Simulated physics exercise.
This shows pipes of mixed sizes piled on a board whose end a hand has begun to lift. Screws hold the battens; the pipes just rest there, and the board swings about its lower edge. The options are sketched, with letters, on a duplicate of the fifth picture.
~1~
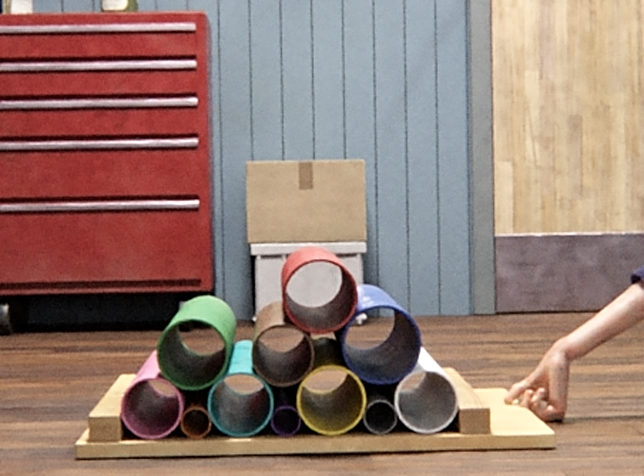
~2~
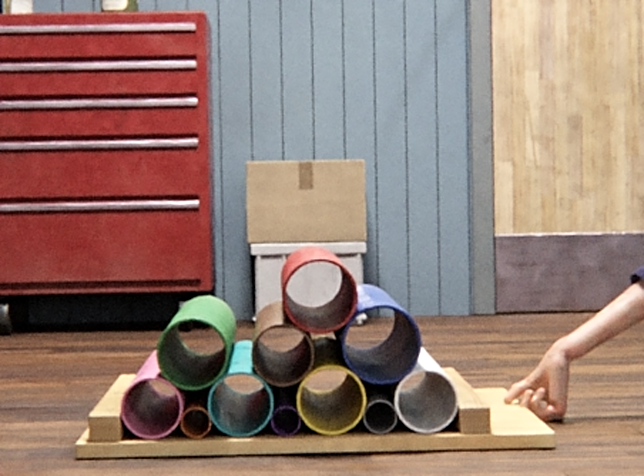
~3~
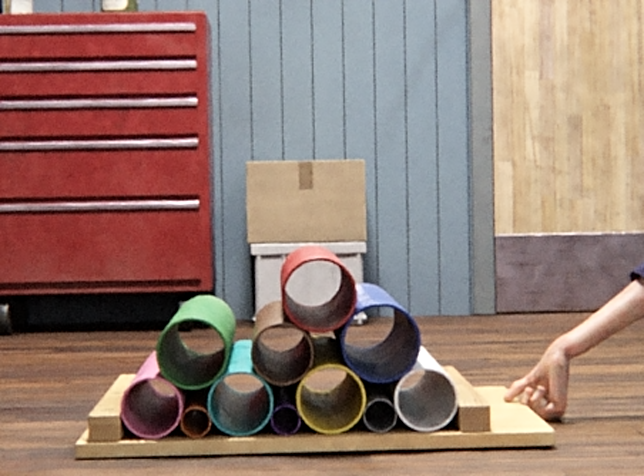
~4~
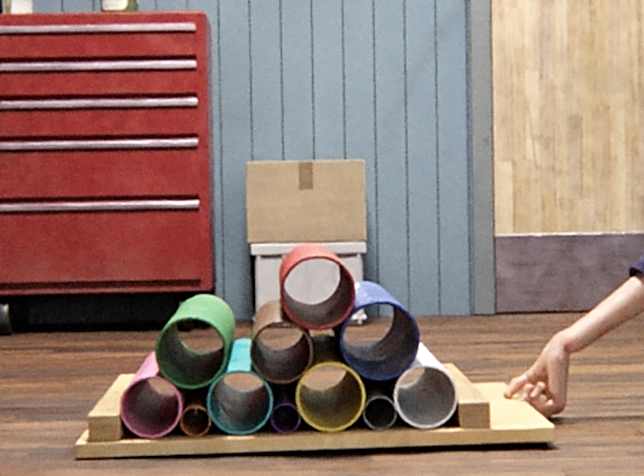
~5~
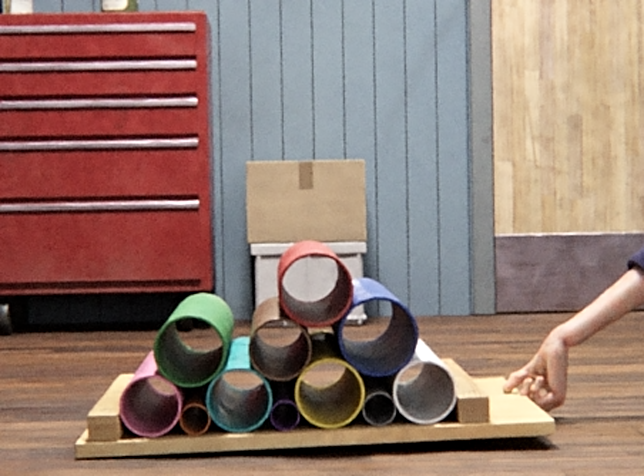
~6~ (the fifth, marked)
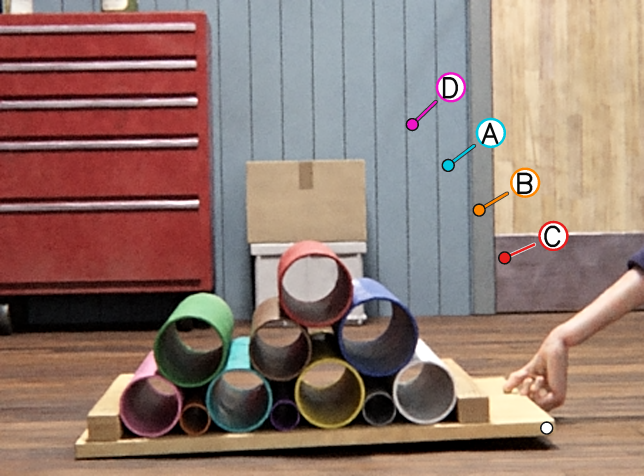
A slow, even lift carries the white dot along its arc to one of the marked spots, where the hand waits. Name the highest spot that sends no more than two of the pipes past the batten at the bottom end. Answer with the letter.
Raise it to A.
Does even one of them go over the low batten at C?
No, at C.
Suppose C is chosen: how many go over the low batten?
At C the number is none.
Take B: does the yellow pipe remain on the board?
The yellow pipe: Yes.
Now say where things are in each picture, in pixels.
In the first frame, board (312, 408); pink pipe (152, 408); orange pipe (196, 422).
In the second frame, orange pipe (196, 422); turquoise pipe (240, 404).
In the third frame, board (312, 407); grey pipe (380, 415); white pipe (426, 399); yellow pipe (331, 399).
In the fourth frame, board (311, 405); pink pipe (151, 407); orange pipe (196, 421).
In the fifth frame, board (311, 402); pink pipe (151, 406); orange pipe (195, 419).
On the copy, A at (448, 165); B at (479, 210); C at (505, 258); D at (412, 124); the white dot at (547, 428).
On A. First, board at 20°.
Then, board at 36°.
Finally, board at 36°, two over the low batten (green, red).
By contrast, B none over the low batten; C none over the low batten; D four over the low batten (blue, brown, green, red).
